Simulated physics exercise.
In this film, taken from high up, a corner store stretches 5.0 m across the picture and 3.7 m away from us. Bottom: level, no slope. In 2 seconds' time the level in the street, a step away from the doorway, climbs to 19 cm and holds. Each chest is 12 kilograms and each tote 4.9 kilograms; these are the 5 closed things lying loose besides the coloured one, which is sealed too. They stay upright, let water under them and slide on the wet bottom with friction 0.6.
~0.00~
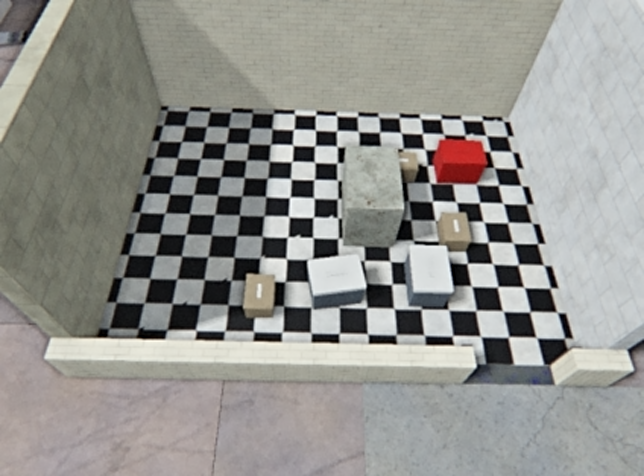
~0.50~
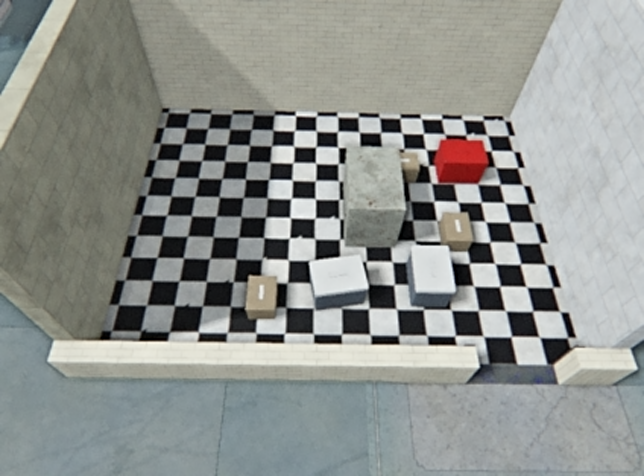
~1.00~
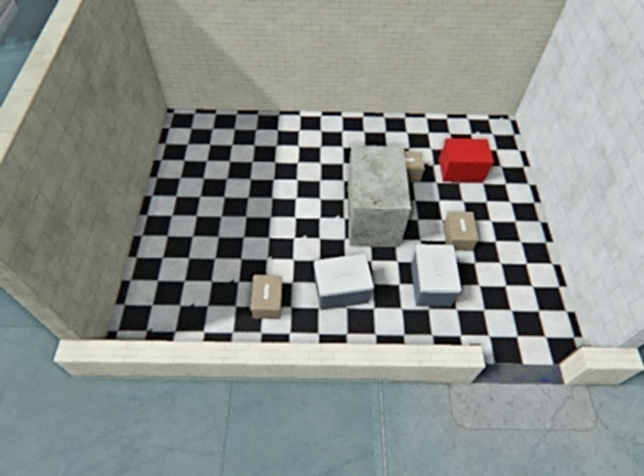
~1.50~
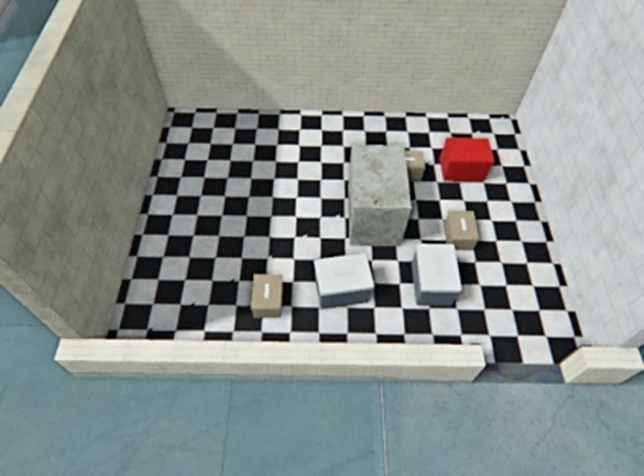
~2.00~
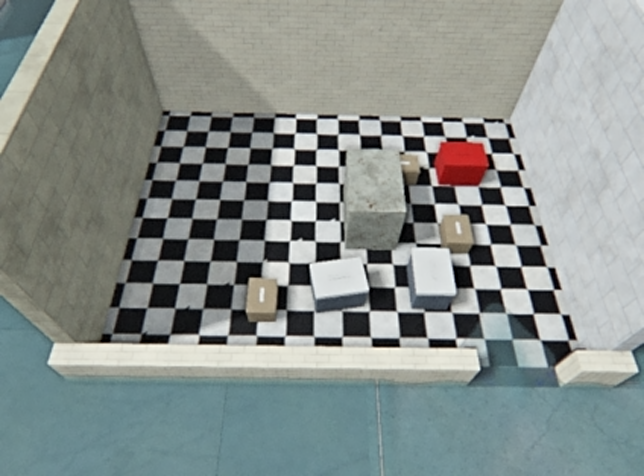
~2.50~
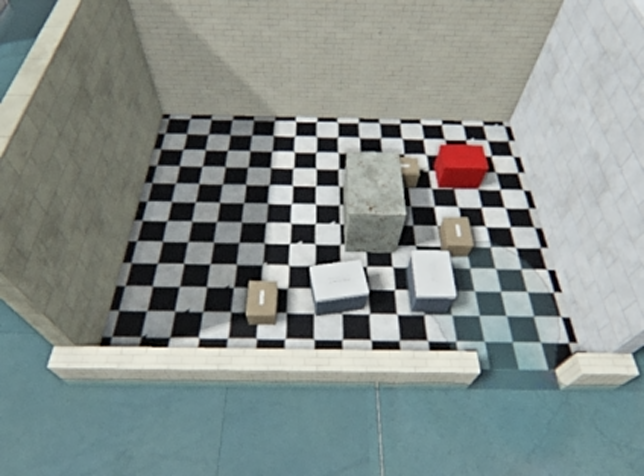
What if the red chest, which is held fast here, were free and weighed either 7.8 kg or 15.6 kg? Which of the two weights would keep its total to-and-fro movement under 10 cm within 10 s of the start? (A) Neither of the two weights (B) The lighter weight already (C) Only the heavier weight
(A) Neither of the two weights.
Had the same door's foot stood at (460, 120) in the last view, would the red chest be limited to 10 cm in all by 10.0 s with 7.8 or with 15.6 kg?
Answer: No option succeeds.
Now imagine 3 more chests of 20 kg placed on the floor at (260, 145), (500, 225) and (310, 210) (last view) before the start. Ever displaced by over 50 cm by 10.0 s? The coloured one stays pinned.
In turn: Less, over, short of it.
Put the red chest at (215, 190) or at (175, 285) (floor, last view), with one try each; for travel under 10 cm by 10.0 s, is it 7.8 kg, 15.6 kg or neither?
The big mass is needed; the small mass already works.
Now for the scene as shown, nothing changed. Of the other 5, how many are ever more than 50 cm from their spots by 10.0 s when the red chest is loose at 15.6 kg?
I make that 2.
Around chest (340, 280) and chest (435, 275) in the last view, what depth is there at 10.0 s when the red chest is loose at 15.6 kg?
Around 1 cm and 4 cm.
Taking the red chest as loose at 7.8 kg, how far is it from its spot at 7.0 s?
Close to 150 centimetres.
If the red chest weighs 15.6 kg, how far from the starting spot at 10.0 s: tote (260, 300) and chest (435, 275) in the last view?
One is off by 0 cm, the other by 30 cm, in the order asked.
After 3.5 s the red chest would be 1 cm from its start with 7.8 kg and 0 cm from its start with 15.6 kg; 2 cm of water round it then.
After 4.5 s the red chest would be 62 cm from its start with 7.8 kg and 24 cm from its start with 15.6 kg; 5 cm of water round it then.
After 7.0 s the red chest would be 162 cm from its start with 7.8 kg and 78 cm from its start with 15.6 kg; 10 cm of water round it then.
After 10.0 s the red chest would be 360 cm from its start with 7.8 kg and 262 cm from its start with 15.6 kg; 4 cm of water round it then.
